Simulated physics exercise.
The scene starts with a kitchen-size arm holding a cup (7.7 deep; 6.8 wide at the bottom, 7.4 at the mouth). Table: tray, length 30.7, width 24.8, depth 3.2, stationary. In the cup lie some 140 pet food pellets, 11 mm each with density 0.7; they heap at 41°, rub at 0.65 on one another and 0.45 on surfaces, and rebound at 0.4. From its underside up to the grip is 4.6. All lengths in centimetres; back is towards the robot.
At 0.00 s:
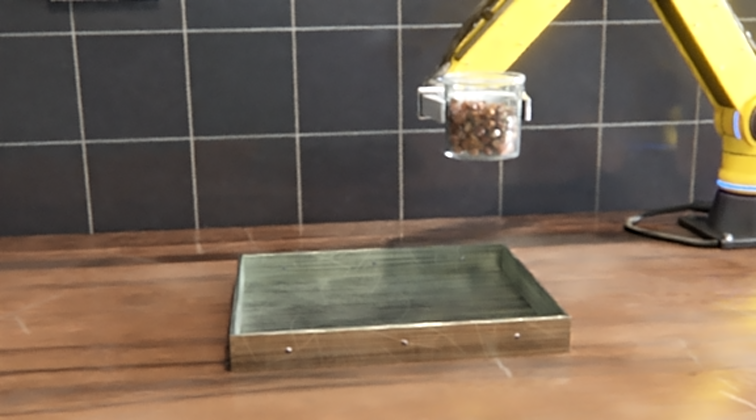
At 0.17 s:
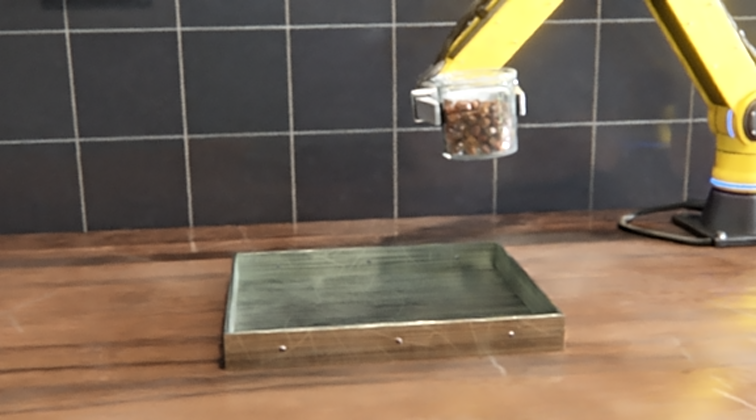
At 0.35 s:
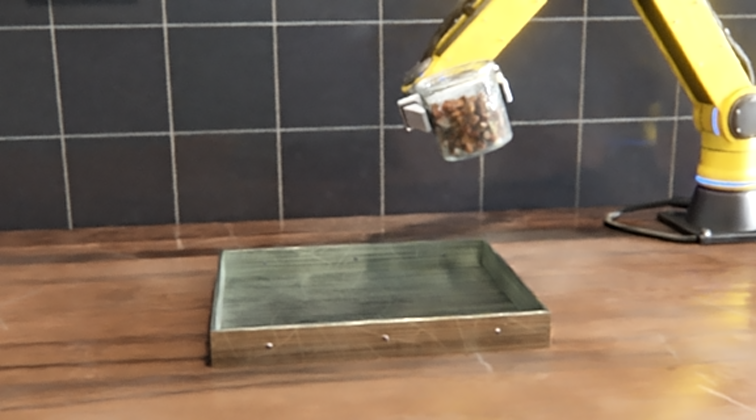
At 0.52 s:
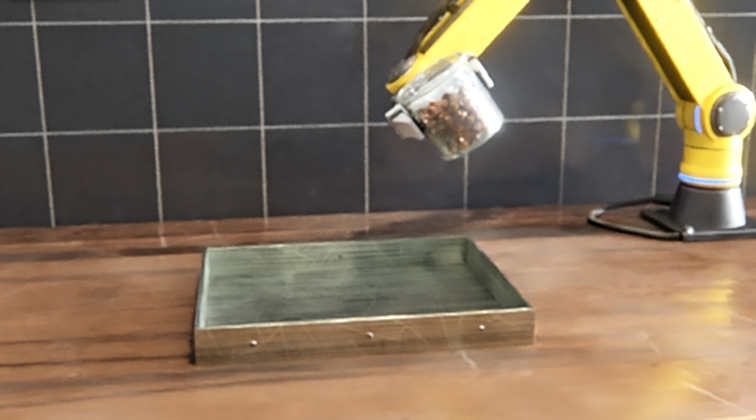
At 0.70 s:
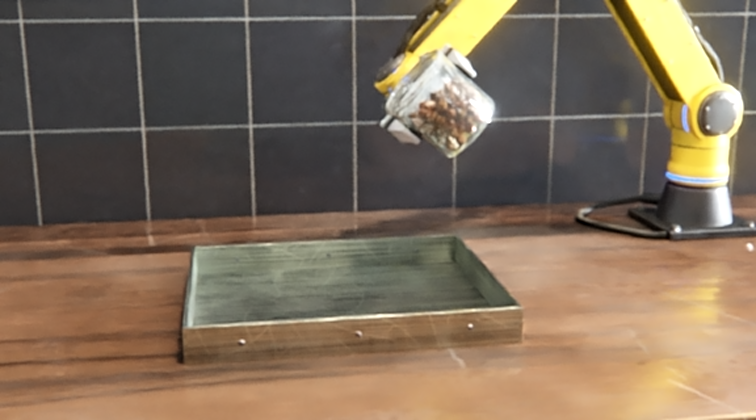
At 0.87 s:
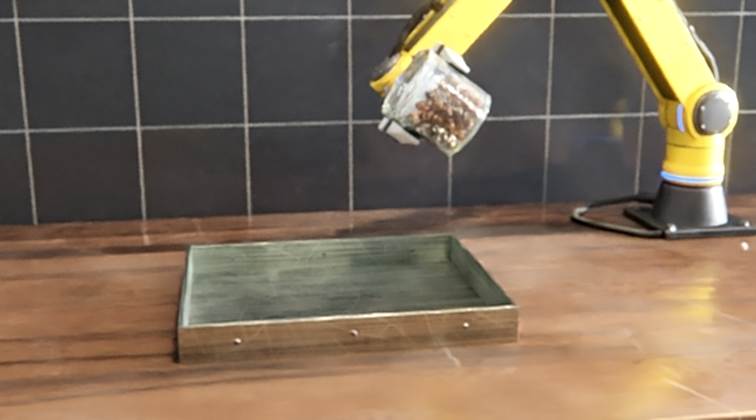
A yellow robot arm tilts a clear jar of brown pellets above a green tray.
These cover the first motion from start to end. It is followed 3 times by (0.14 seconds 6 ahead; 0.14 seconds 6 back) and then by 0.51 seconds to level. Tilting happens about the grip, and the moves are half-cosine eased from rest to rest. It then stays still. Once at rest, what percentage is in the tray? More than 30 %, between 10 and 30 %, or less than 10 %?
Between 10 and 30 %.
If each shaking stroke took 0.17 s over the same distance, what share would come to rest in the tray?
I'd expect some 5 per cent.
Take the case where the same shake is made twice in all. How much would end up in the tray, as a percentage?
In that case, some 20 per cent.
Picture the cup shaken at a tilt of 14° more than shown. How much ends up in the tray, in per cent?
Estimate: Around 55 per cent.
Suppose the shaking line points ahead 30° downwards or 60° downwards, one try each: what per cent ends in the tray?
First try about 5 %, second try about 0 %.
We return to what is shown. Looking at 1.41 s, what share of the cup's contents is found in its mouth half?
Around 40 percent.
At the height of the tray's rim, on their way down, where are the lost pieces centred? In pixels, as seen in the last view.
Around (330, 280).
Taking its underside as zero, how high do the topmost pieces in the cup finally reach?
Around 7.5 cm up.
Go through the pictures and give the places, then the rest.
The first frame shows cup middle at (483, 117), level; upper third of the load around (483, 111), from x 455 to 510, top at y 100; 139 in the cup.
The second frame shows cup middle at (478, 115), tilted 5° forward; upper third of the load around (478, 110), from x 445 to 510, top at y 100.
The third frame shows cup middle at (466, 112), tilted 19° forward; upper third of the load around (471, 107), from x 435 to 500, top at y 95.
The fourth frame shows cup middle at (452, 108), tilted 36° forward; upper third of the load around (462, 102), from x 420 to 490, top at y 85.
The fifth frame shows cup middle at (442, 106), tilted 50° forward; upper third of the load around (453, 97), from x 410 to 480, top at y 80.
The sixth frame shows cup middle at (438, 105), tilted 55° forward; upper third of the load around (450, 94), from x 410 to 480, top at y 75; 139 in the cup.
By 1.41 s, tilted 55° forward, highest piece 23 above the table; 115 in the cup, 20 in the tray, 4 in flight or on a rim.
By 1.95 s, tilted 30° forward, highest piece 23 above the table; 109 in the cup, 29 in the tray, 1 on the table or floor.
By 2.42 s, level, highest piece 24 above the table; 109 in the cup, 29 in the tray, 1 on the table or floor.
By 3.47 s, level, highest piece 24 above the table; 109 in the cup, 29 in the tray, 1 on the table or floor.
Final count, 109 in the cup, 29 in the tray, 1 on the table or floor. That is 21 % in the tray.
